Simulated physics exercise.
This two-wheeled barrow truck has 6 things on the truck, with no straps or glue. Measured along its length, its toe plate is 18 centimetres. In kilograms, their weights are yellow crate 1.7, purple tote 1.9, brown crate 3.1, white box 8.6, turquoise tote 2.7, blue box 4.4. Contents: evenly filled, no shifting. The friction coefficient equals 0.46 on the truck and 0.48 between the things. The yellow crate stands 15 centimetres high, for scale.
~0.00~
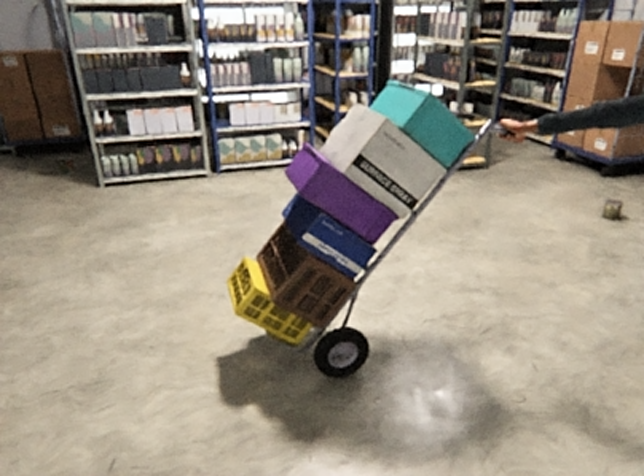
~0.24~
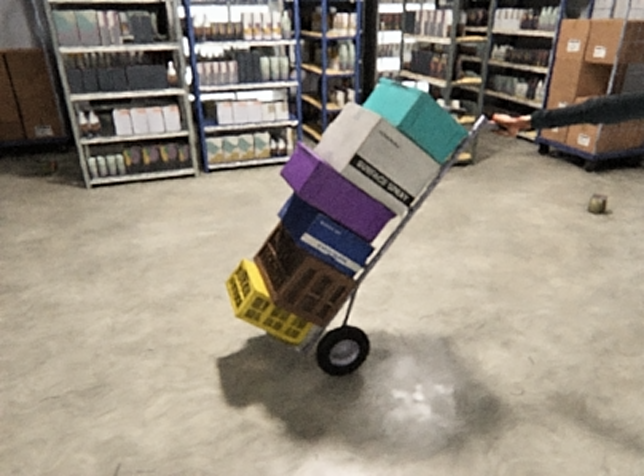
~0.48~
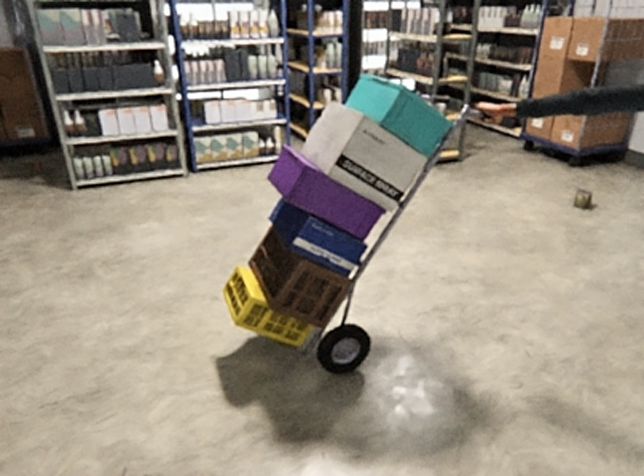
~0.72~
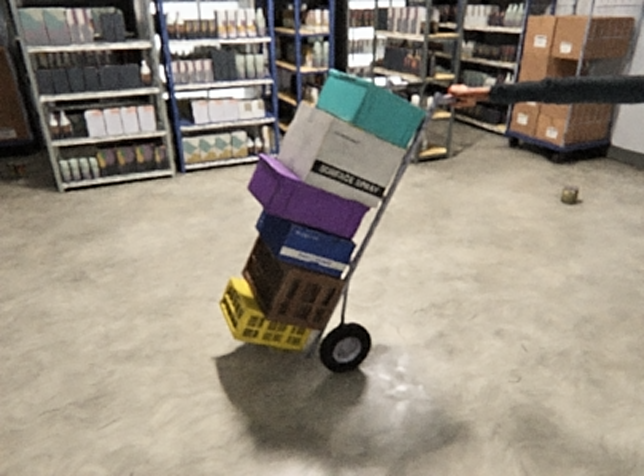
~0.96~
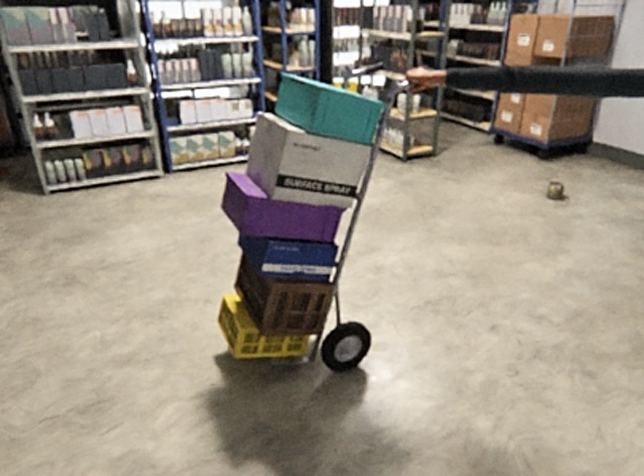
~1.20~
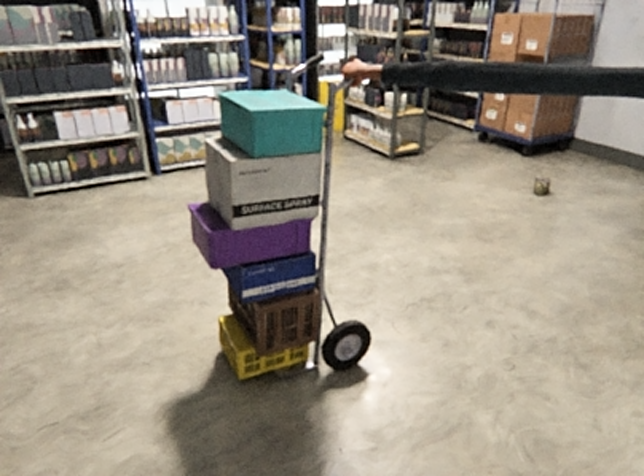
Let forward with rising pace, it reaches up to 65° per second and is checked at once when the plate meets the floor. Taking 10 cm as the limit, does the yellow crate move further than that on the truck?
Looks like it doesn't go far.
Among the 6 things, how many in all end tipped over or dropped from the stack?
5.
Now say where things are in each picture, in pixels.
Truck 40° back; yellow crate (271, 300); purple tote (340, 194), in the first picture.
Truck 39° back; white box (374, 158); turquoise tote (411, 121), in the second picture.
Truck 35° back; blue box (317, 232); purple tote (325, 194), in the third picture.
Truck 27° back; brown crate (290, 278); white box (338, 155), in the fourth picture.
Truck 17° back; turquoise tote (326, 109); blue box (286, 245), in the fifth picture.
Truck 4° back; yellow crate (263, 338); purple tote (251, 229), in the sixth picture.
Around 1.40 s, truck upright; yellow crate tipped 4° against what carries it near (263, 341); turquoise tote tipped 9° against what carries it; white box tipped 9° against what carries it.
Around 1.70 s, truck upright; turquoise tote now dropped from the stack; yellow crate tipped 4° against what carries it near (263, 341); white box tipped 32° against what carries it.
Around 1.90 s, truck upright; purple tote, white box and blue box now dropped from the stack; yellow crate tipped 4° against what carries it near (263, 341); brown crate tipped 60° against what carries it.
Around 2.10 s, truck upright; yellow crate tipped 4° against what carries it near (263, 341); brown crate on its side.
Finally (2.8 s), dropped from the stack, purple tote, white box, turquoise tote and blue box; on their side or leaning hard on the truck, brown crate; the last one still in place (within 10 cm). In the last view, yellow crate near (264, 341).
